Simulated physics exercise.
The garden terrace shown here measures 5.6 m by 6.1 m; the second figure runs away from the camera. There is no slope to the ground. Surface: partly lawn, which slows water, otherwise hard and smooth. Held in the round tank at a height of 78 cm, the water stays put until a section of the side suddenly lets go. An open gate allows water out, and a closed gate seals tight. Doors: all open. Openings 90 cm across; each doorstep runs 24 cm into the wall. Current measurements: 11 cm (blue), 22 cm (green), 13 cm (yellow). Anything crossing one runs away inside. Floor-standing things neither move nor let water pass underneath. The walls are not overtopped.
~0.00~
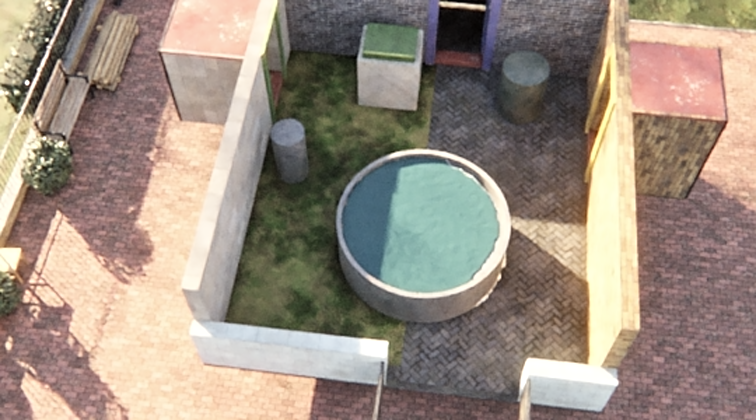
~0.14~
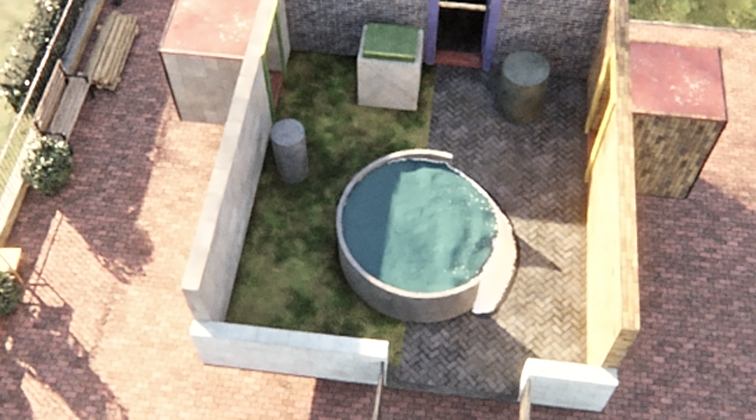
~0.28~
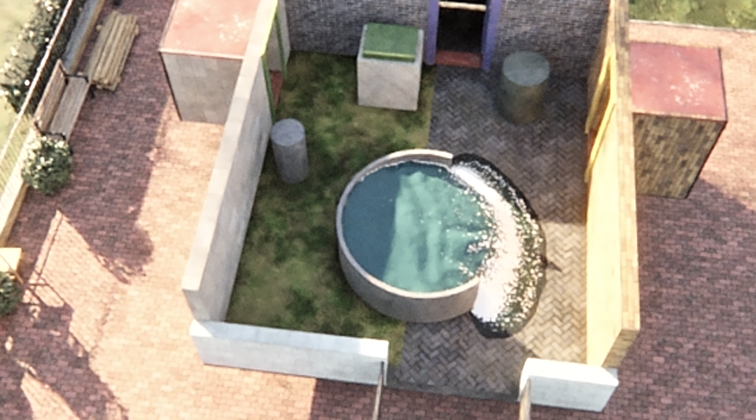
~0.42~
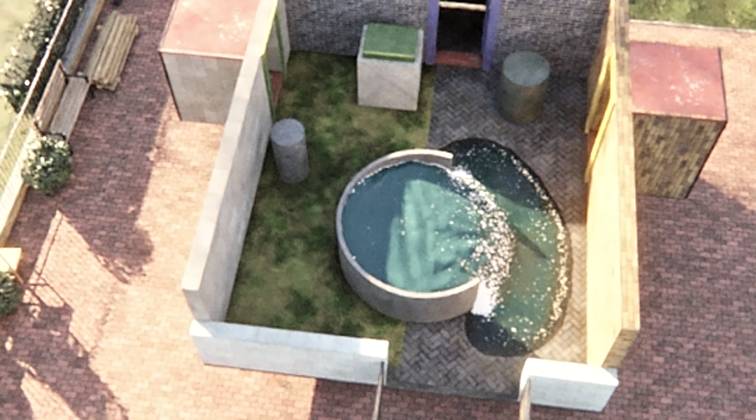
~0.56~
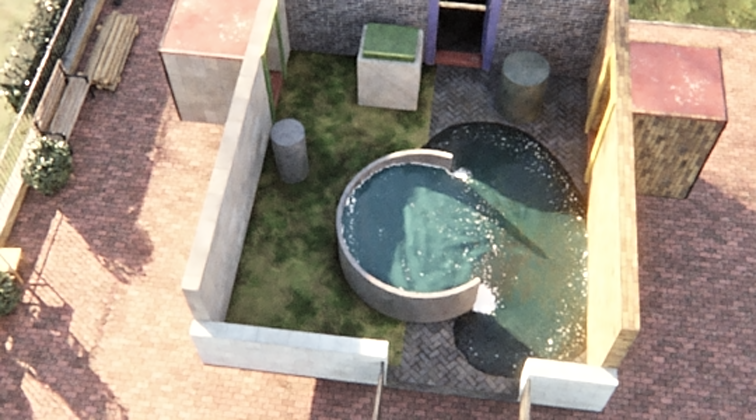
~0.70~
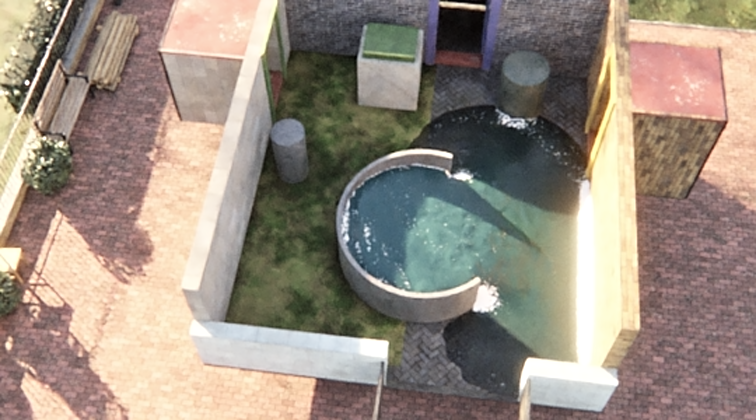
A round stone tank of blue-green water stands in a walled terrace, seen from high above, mossy grass on the left and grey brick on the right. A green-topped block, a purple-framed doorway and a grey cylinder line the back, with yellow along the right wall. The tank's right side opens and water pours out, spreading across the brick, while the camera stays still.
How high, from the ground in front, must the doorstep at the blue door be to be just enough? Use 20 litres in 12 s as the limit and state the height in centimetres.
About 17 cm.
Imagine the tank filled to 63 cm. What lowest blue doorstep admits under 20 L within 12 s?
13.0 cm.
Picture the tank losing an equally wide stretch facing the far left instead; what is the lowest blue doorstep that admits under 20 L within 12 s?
Estimate: Near 21 cm.
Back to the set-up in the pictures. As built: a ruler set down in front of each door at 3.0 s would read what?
Depths in cm: Blue 13, green 0, yellow 18.
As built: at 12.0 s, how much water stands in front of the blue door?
A ruler would read roughly 9.0 cm.
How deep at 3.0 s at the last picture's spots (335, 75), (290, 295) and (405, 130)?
About 0, 0 and 7 cm.
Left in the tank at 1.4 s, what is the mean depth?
38 cm, roughly.
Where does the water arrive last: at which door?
Green.
After 1.4 s water covers 40 % of the floor, deepest (51 cm) near (587, 243); 9 cm at the blue door, 0 litres in over its 11 cm doorstep.
After 3.0 s water covers 60 % of the floor, deepest (48 cm) near (587, 84); 13 cm at the blue door, 13 litres in over its 11 cm doorstep.
After 12.0 s water covers 100 % of the floor, deepest (12 cm) near (325, 224); 9 cm at the blue door, 75 litres in over its 11 cm doorstep.
At the blue door as built, the water arrived by 1.4 s and peaked near 20 cm at 5.8 s.
Run again over the same 12 s with other heights there, 27 litres in over 15.5 cm, 5 litres over 21 cm. The limit of 20 litres is kept from about 17 cm up.
